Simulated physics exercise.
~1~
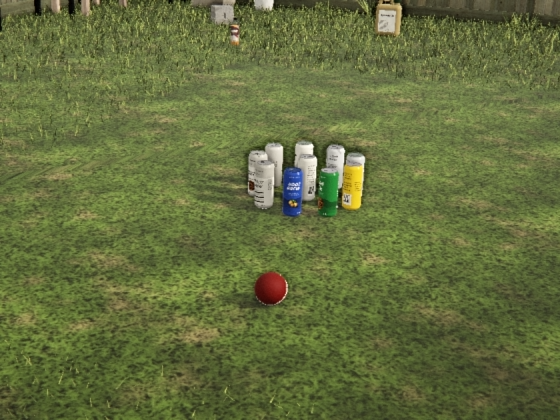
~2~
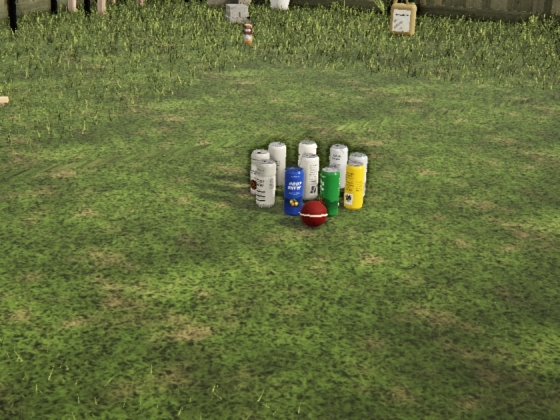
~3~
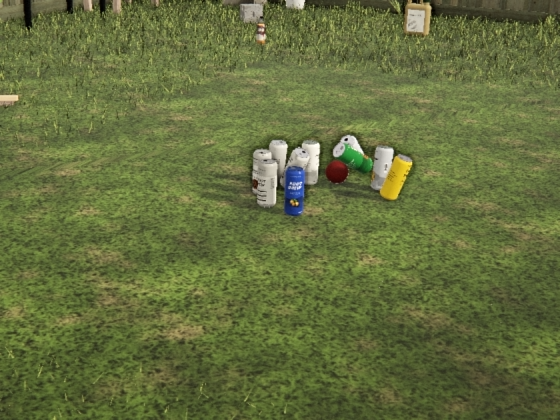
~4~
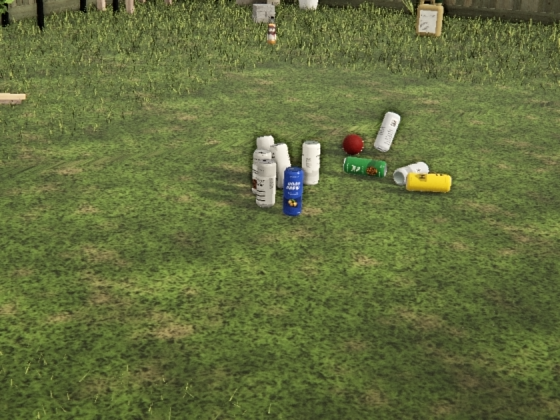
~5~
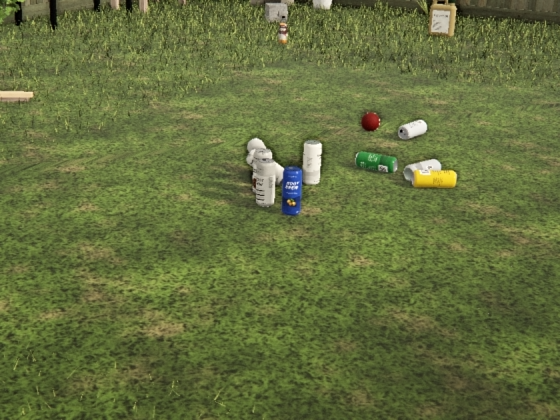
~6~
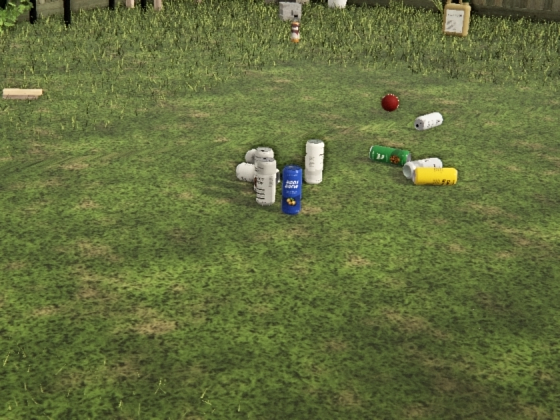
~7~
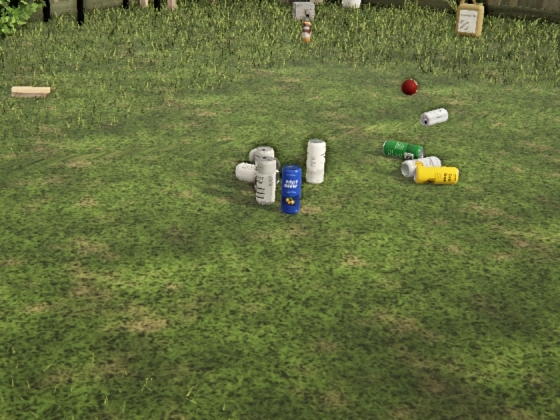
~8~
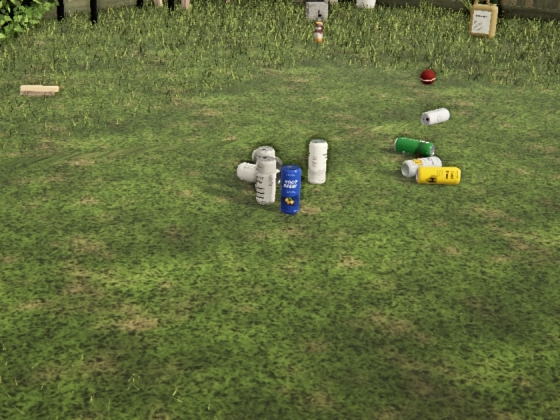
On a patch of worn grass seen from slightly above, with taller grass and a few objects at the back, the view drifts slightly sideways. A red ball rolls away from the viewer toward a tight cluster of upright cans, mostly white, with a blue one in front and green and yellow ones to the right. It strikes the right side, tipping the green, yellow and nearby white cans. Another white can topples on the left. The ball rolls on toward the back right, leaving the green and yellow cans flat while the blue one still stands in place.
